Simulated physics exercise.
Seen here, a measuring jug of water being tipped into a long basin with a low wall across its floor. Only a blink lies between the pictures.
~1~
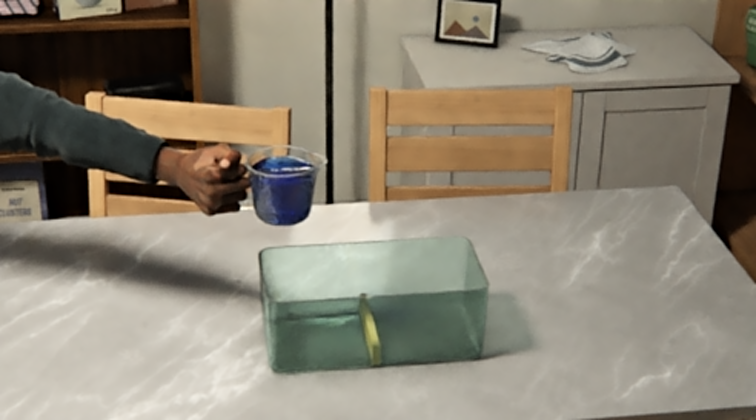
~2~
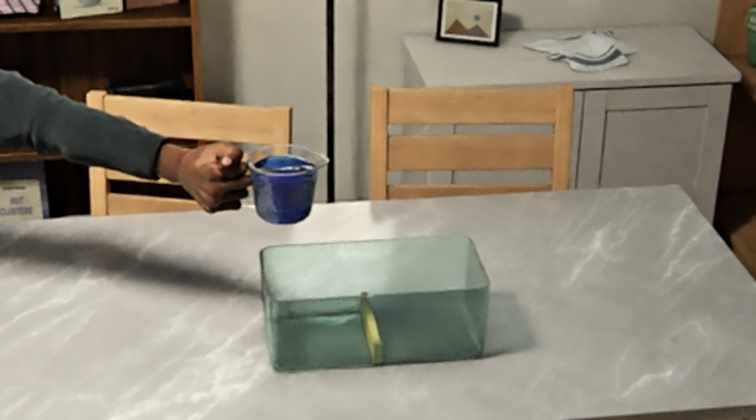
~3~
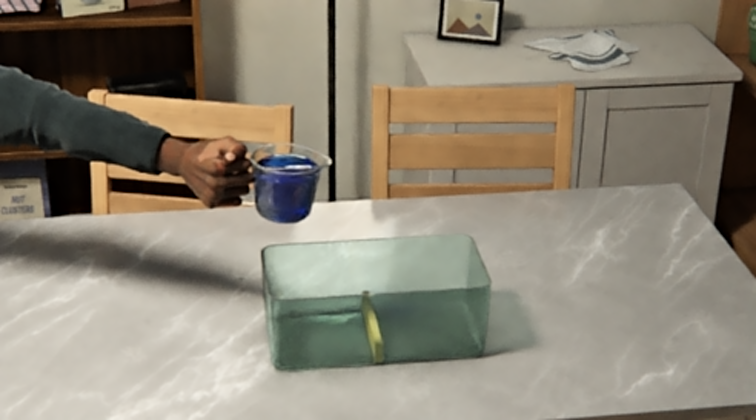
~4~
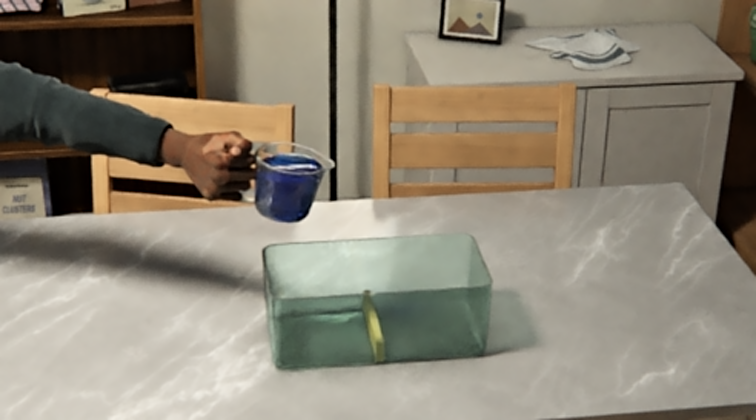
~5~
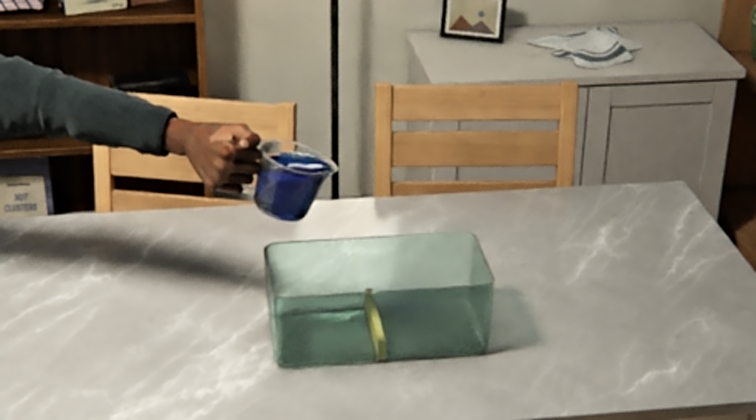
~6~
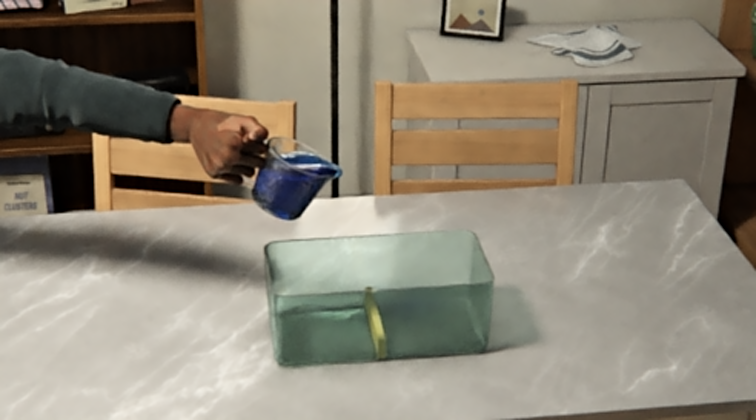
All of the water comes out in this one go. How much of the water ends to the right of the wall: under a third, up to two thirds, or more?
In the end from a third to two thirds is right of the wall.
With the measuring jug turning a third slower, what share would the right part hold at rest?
Some 60 per cent.
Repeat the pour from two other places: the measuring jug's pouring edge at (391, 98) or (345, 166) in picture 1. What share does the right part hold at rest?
In turn 80 and 85 in a hundred.
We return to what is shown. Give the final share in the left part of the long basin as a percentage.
Close to 45 per cent.
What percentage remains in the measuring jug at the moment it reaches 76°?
Roughly 55 in a hundred.
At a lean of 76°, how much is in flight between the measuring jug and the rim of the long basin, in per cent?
Near 25 %.
A moment on, the measuring jug is tipped on its side and 54 per cent is still to pour, 4 is left of the wall and 15 right of it.
Next, the measuring jug is tipped on its side and 13 per cent is still to pour, 24 is left of the wall and 50 right of it.
Then the measuring jug is tipped on its side and 2 per cent is still to pour, 40 is left of the wall and 55 right of it.
Later the measuring jug is tipped on its side and 0 per cent is still to pour, 42 is left of the wall and 57 right of it.
Finally, 43 per cent lies left of the wall, 56 right of it and 1 outside.
